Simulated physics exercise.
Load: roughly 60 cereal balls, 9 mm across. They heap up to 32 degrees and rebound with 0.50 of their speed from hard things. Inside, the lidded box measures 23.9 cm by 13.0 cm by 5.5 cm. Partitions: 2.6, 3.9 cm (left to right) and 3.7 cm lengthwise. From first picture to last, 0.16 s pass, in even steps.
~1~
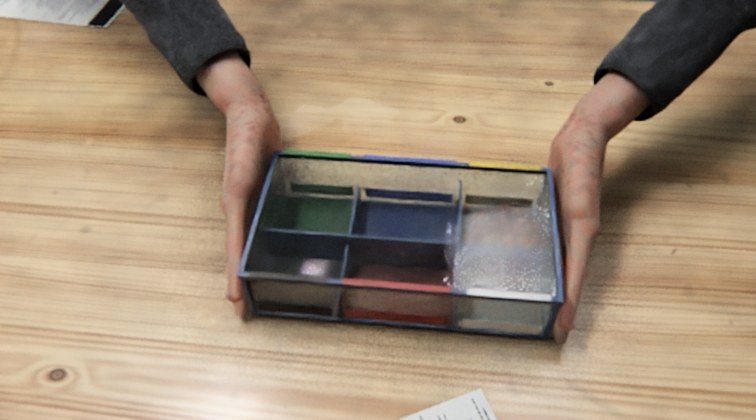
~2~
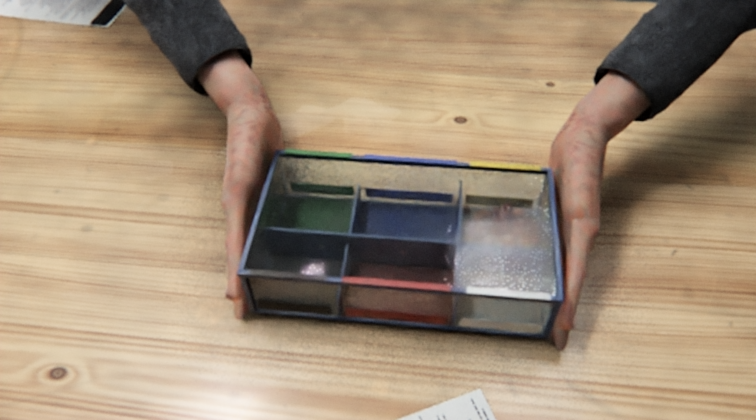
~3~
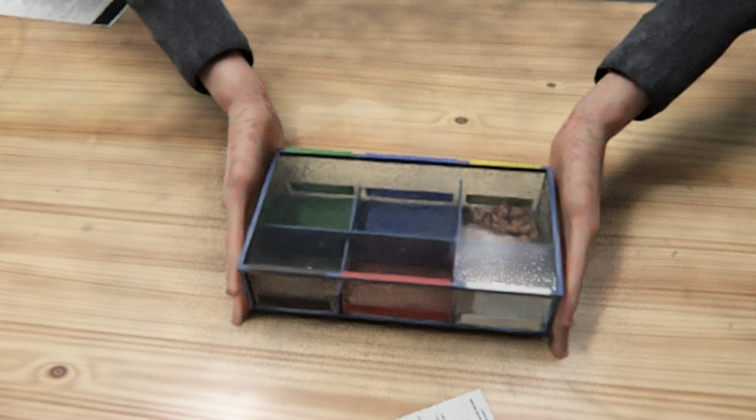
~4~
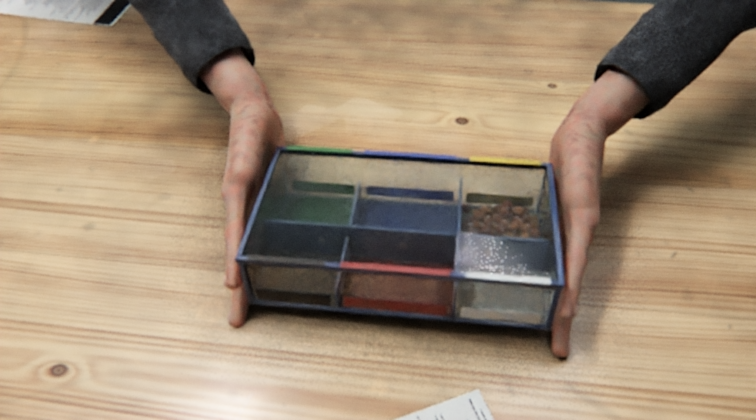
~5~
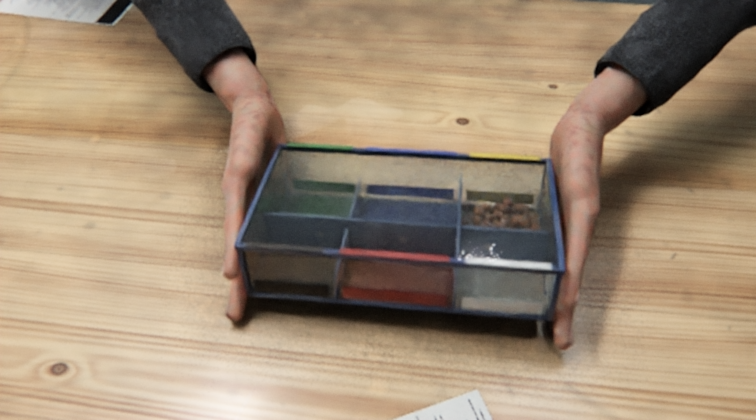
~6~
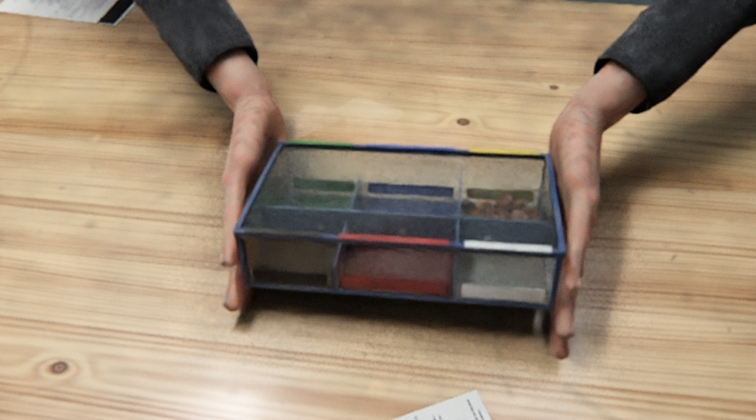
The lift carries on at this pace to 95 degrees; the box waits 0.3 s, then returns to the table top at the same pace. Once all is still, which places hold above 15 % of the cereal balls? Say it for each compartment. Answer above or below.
Red below, blue below, green below, yellow above, white below, black below.
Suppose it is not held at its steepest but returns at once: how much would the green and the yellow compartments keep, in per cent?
Green 0; yellow 95.
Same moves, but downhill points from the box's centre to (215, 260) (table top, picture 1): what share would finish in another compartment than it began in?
About 40 per cent.
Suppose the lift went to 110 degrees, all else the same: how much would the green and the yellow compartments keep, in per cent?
Then: Green 0; yellow 95.
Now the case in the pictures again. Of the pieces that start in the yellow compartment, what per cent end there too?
Some 100 per cent.
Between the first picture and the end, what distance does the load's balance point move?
Some 1.5 cm.
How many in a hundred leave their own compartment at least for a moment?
Some 5 per cent.
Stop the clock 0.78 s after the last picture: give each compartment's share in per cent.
Red 0, blue 0, green 0, yellow 100, white 0, black 0.
Then, 0.78 s after the last picture, tilt 95 degrees; yellow 100 %.
Then, 1.30 s after the last picture, tilt 53 degrees; blue 5 %, yellow 95 %.
Then, 1.89 s after the last picture, tilt 0 degrees; blue 5 %, yellow 95 %.
In the end, red 0 %, blue 5 %, green 0 %, yellow 95 %, white 0 %, black 0 %.
